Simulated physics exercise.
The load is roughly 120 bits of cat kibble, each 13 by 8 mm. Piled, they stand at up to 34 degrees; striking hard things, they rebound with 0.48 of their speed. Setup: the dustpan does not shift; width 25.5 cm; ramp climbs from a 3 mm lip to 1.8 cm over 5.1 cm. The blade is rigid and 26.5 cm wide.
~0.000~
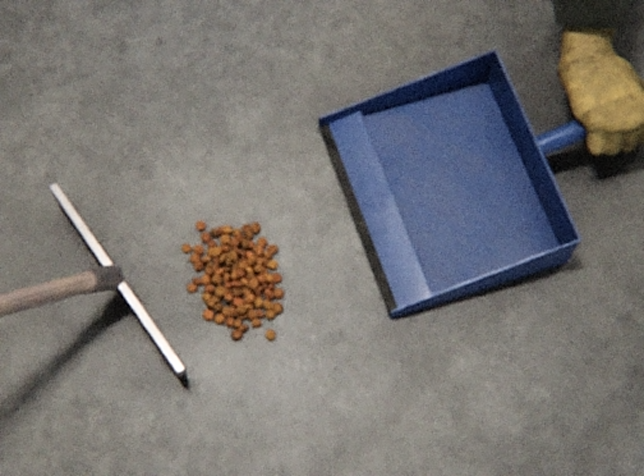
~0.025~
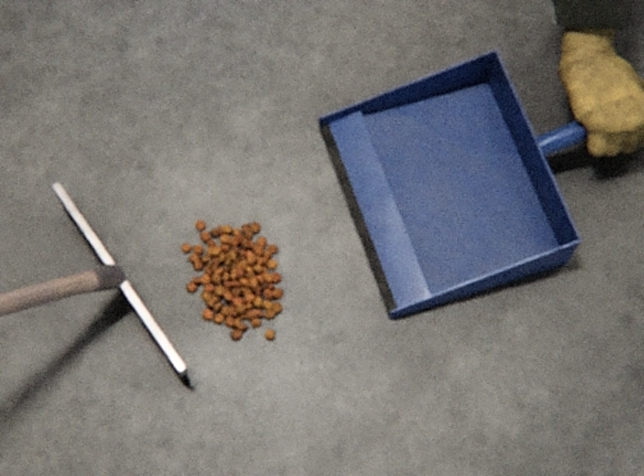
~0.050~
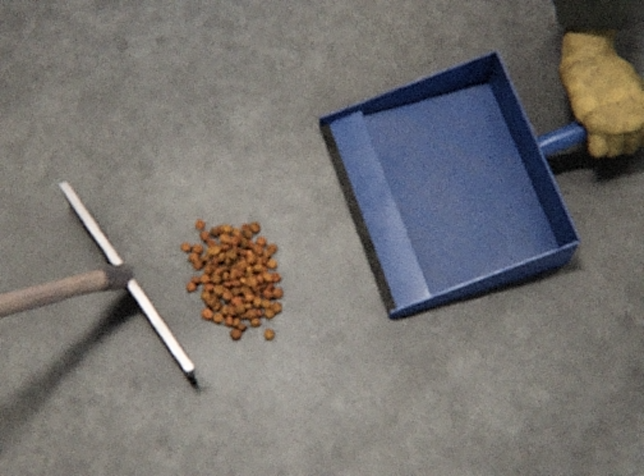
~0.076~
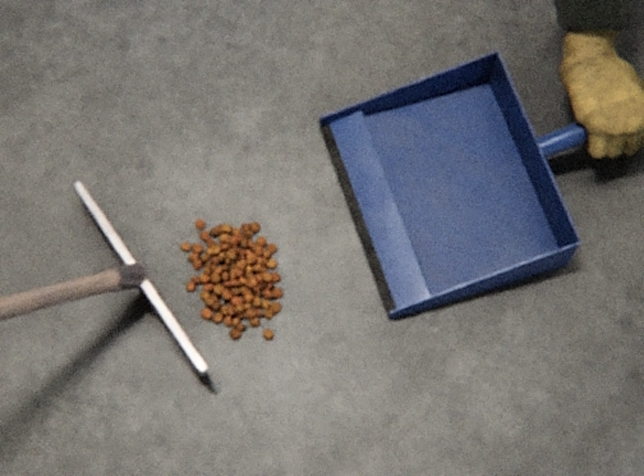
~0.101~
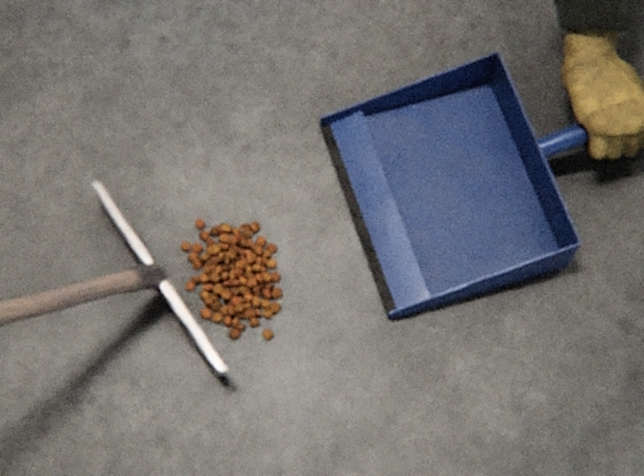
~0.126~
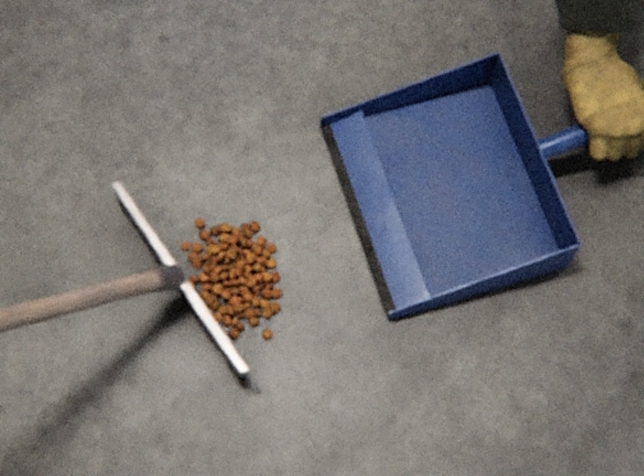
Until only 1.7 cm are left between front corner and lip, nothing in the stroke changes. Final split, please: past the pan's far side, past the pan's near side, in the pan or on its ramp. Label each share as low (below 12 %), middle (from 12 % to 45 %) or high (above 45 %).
Far side - low; near side - low; pan - low.
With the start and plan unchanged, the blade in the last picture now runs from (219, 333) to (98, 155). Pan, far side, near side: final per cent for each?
You'd see pan at 25, far at 5 and near at 0.
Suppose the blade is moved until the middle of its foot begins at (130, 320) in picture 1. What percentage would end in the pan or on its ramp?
Roughly 5 percent, ramp included.
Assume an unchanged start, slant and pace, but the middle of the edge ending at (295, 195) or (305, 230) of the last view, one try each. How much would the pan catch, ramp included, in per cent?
First try around 35 %, second try around 20 %.
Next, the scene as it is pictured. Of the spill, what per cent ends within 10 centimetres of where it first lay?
I'd guess some 20 per cent.
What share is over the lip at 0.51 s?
Some 10 in a hundred by that moment.
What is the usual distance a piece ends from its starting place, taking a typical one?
Roughly 12 centimetres.
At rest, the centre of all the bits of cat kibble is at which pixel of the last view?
I'd say roughly (335, 241).
Then, at 0.23 s, middle of the blade 12 cm from the lip; 0 % over the lip, far side 0 %, near side 0 %.
After 0.30 s, middle of the blade 7 cm from the lip; 0 % over the lip, far side 0 %, near side 0 %.
After 0.51 s, middle of the blade 6 cm from the lip; 10 % over the lip, far side 0 %, near side 5 %.
In the end, at 1.0 s, far side 0 %, near side 5 %, pan 5 %, in front of the lip or behind the blade 90 %.
